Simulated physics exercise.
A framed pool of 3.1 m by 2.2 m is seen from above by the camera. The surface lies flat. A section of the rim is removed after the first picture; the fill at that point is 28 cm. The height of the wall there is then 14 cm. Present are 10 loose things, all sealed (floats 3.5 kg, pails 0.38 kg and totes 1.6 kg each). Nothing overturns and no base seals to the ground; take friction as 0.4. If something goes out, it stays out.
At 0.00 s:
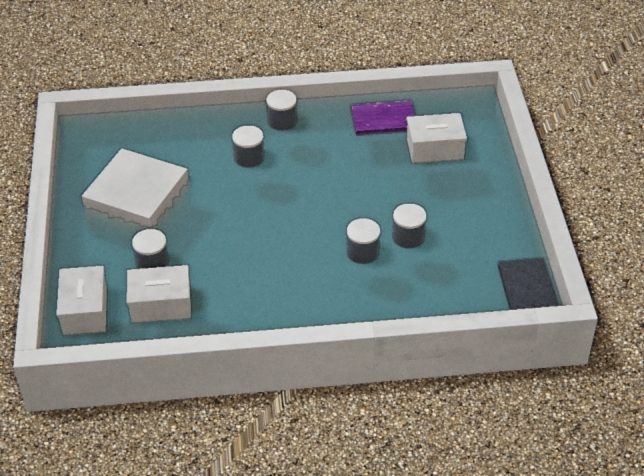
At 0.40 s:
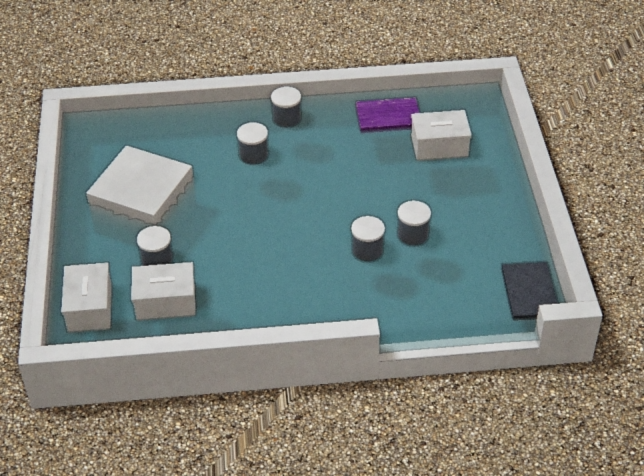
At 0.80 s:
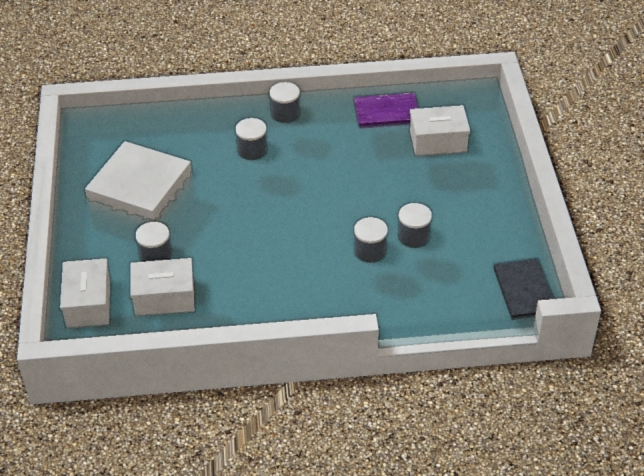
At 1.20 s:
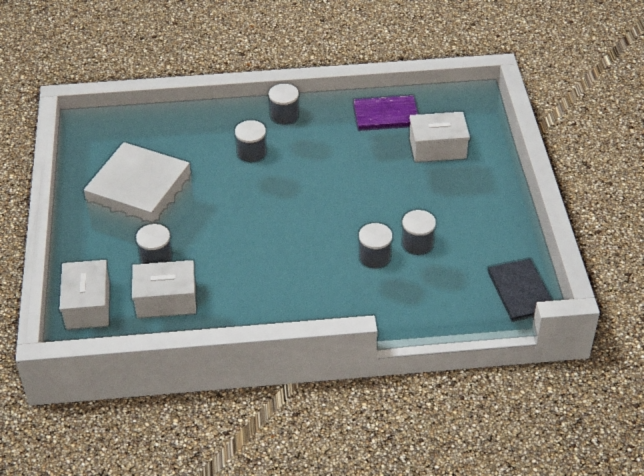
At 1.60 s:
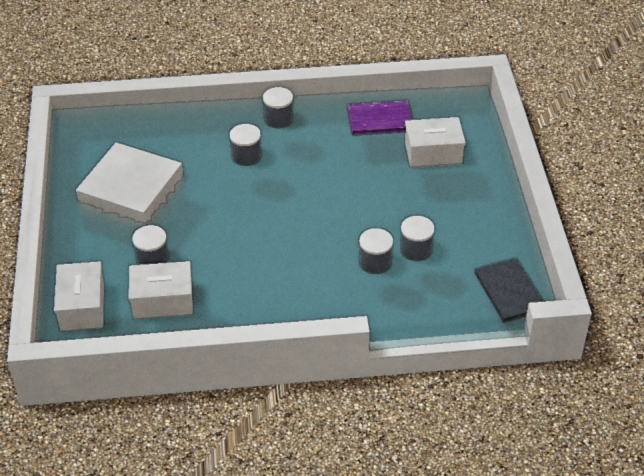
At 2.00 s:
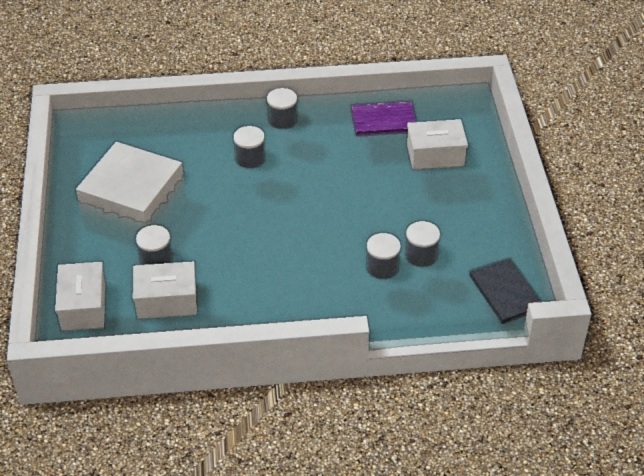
A framed pool loses a front rim section, then a dark mat turns and pails shift slightly.
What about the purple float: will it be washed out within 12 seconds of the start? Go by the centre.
It doesn't break free.
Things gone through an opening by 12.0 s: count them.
I count 0 by that time.
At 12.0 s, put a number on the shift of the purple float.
Roughly 30 centimetres.
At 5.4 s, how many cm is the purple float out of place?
Shift: About 10 cm.
After 2.8 s the purple float is near (390, 115), 0.1 m from its start, afloat; 0 of 10 are out; 10 afloat.
After 5.4 s the purple float is near (392, 122), 0.1 m from its start, afloat; 0 of 10 are out; 10 afloat.
After 8.0 s the purple float is near (399, 126), 0.2 m from its start, afloat; 0 of 10 are out; 10 afloat.
After 12.0 s the purple float is near (407, 134), 0.3 m from its start, afloat; 0 of 10 are out; 10 afloat.
